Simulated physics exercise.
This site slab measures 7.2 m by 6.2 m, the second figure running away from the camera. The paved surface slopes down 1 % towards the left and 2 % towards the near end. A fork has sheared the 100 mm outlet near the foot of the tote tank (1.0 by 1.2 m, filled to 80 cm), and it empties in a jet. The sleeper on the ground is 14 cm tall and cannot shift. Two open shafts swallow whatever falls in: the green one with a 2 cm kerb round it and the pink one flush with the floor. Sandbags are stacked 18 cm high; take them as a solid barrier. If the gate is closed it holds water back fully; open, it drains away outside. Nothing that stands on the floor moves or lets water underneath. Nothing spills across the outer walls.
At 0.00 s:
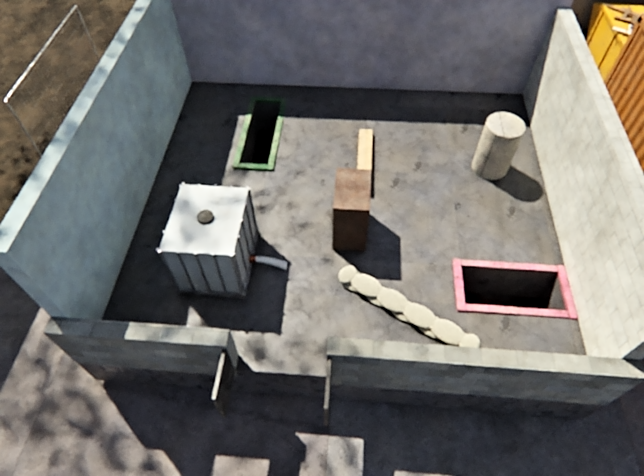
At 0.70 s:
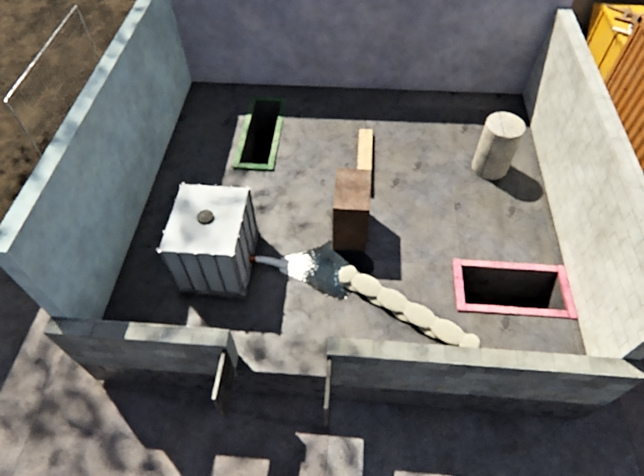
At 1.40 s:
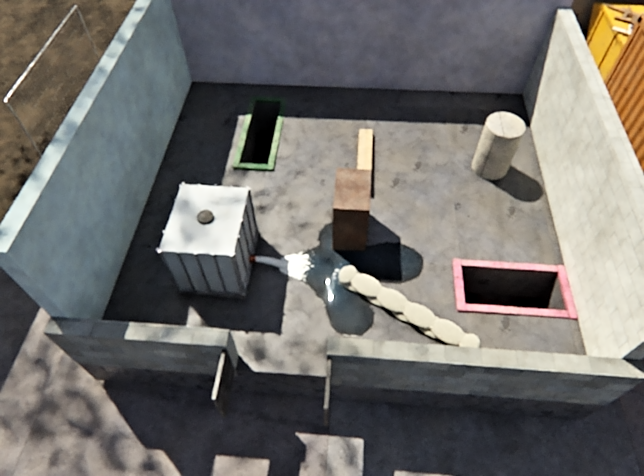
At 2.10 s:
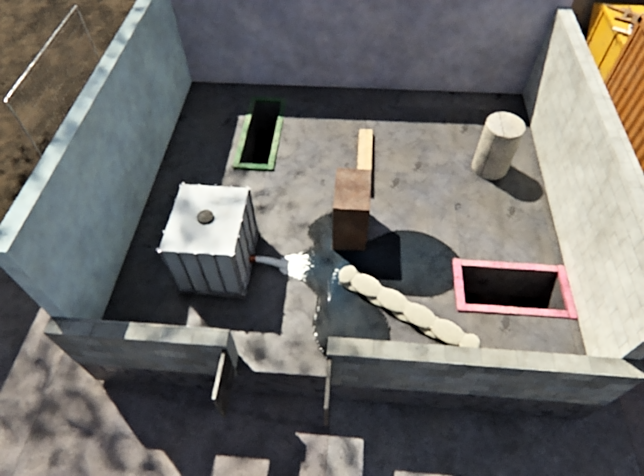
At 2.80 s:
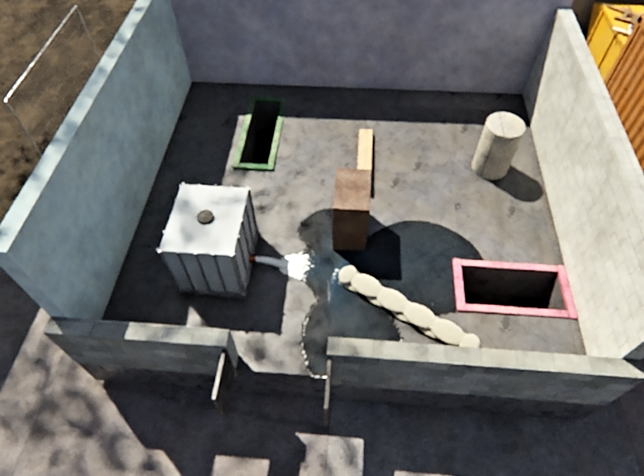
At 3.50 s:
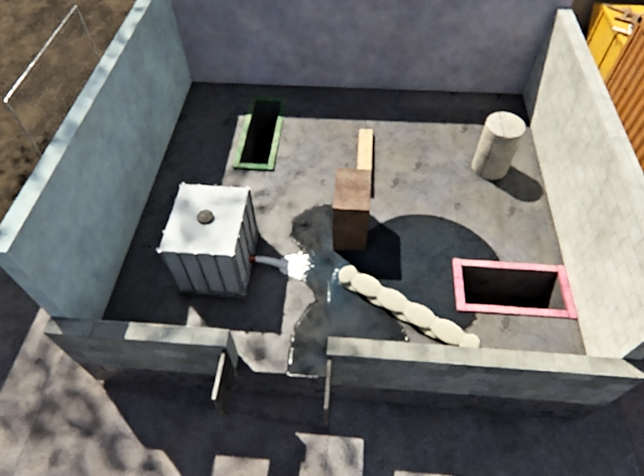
A walled concrete yard with pale grey walls and a gap in the near side is seen from high above by a still camera. A ribbed white tank stands at left, a brown block and plank mid-floor, a pale cylinder at right, green- and pink-edged openings behind and right, and cream sandbags in front. Water jets rightward from the tank's spout, spreading darkly past the block and sandbags, then towards the near gap.
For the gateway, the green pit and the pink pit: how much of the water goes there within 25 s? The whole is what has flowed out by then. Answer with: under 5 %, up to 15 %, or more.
The gateway takes more than 15 %; the green pit takes less than 5 %; the pink pit takes more than 15 %.
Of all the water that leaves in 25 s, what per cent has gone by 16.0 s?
About 55 per cent.
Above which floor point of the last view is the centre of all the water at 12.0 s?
At about (395, 303).
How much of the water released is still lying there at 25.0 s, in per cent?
Roughly 46 in a hundred.
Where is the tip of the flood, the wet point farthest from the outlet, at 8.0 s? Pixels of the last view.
Around (581, 378).
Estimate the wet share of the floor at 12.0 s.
About 25 per cent.
After 5.0 s water covers 15 % of the floor and is deepest (8 cm) near (342, 274); gone so far, the gateway 1 %, the green pit 0 %, the pink pit 3 %.
After 8.0 s water covers 20 % of the floor and is deepest (8 cm) near (342, 274); gone so far, the gateway 2 %, the green pit 0 %, the pink pit 7 %.
After 12.0 s water covers 25 % of the floor and is deepest (7 cm) near (342, 274); gone so far, the gateway 5 %, the green pit 0 %, the pink pit 14 %.
After 16.0 s water covers 25 % of the floor and is deepest (6 cm) near (342, 274); gone so far, the gateway 8 %, the green pit 0 %, the pink pit 21 %.
After 25.0 s water covers 30 % of the floor and is deepest (4 cm) near (349, 361); gone so far, the gateway 21 %, the green pit 0 %, the pink pit 32 %.
